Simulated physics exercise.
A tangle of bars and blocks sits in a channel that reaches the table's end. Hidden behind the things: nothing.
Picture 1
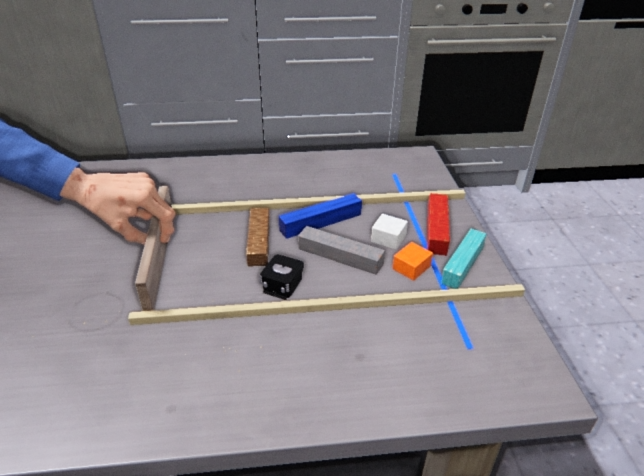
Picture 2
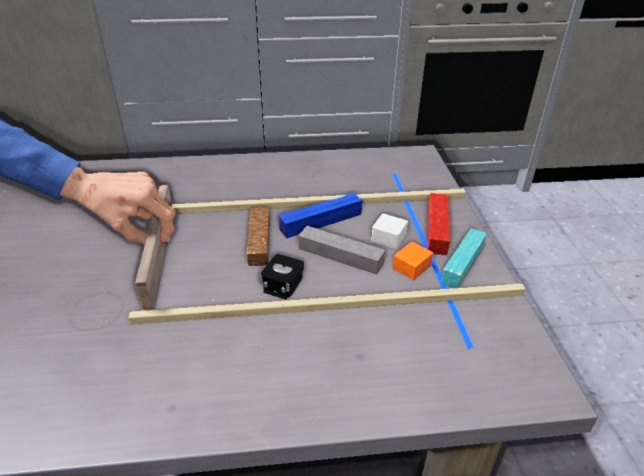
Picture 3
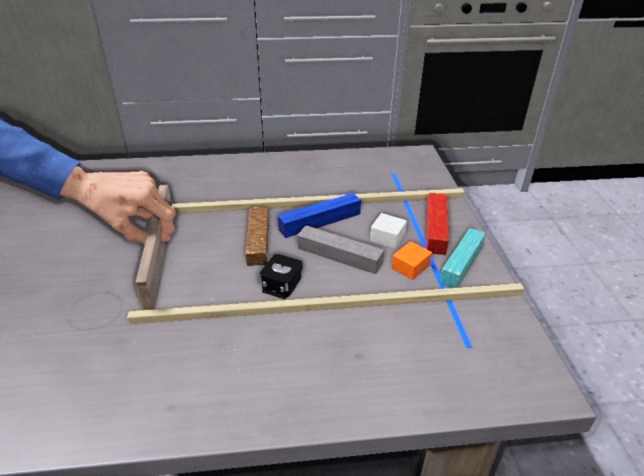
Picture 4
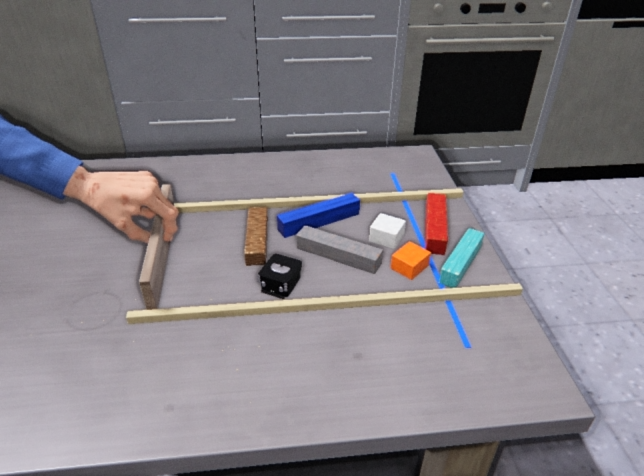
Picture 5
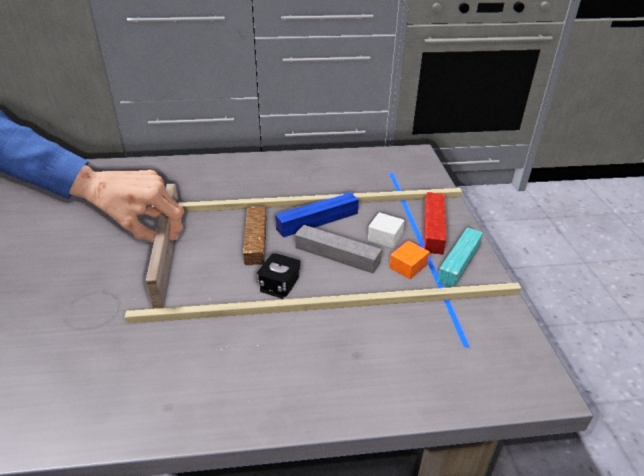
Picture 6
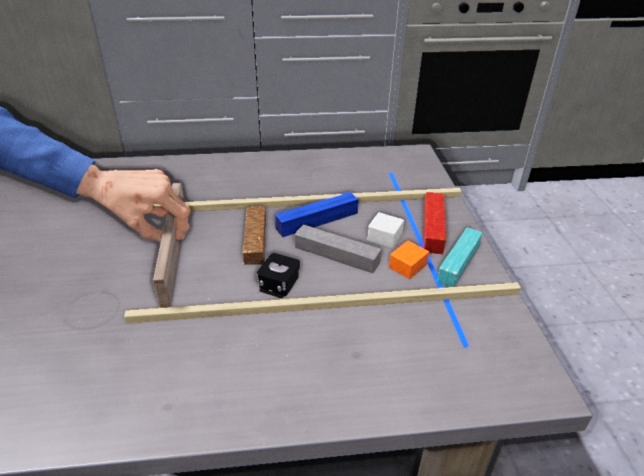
We see a hand holding a wooden board upright at the left end of a channel between two strips on a table, then sliding it slightly right toward the scattered coloured bars and blocks, which stay in place.
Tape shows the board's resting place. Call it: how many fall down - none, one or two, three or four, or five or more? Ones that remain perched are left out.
Call: One or two fall down.
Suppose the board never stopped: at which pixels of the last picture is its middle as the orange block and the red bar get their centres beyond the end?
When the orange block crosses, the middle is near (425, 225); when the red bar crosses, near (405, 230).
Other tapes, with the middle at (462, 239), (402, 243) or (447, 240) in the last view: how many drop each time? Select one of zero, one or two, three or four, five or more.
In order of the places: At least five; none; five or more.
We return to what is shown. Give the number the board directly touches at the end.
The count in contact is 2.
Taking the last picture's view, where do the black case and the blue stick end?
One is at about (448, 260), the other at about (462, 200).
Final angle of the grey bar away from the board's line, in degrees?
I'd put it at about 10°.
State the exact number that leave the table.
Total count: 2.
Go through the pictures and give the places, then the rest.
In the first frame, turquoise bar (464, 258); red bar (438, 223); orange block (413, 261); board (157, 244); tape (424, 244).
In the second frame, red bar (438, 222); grey bar (341, 250).
In the third frame, orange block (412, 260); black case (282, 277).
In the fourth frame, turquoise bar (462, 257); white block (387, 231).
In the fifth frame, red bar (435, 222); board (166, 242).
In the sixth frame, turquoise bar (461, 257); red bar (434, 221); orange block (409, 260); board (172, 241); tape (421, 242).
A little later, none off yet; turquoise bar at rest near (461, 257); red bar at rest near (434, 221); orange block at rest near (409, 260).
Next, none off yet; turquoise bar at rest near (463, 257); red bar moving near (442, 222); orange block shifted about its own width near (428, 264).
When it is over, the number that fall off is one or two; down, red bar and turquoise bar.
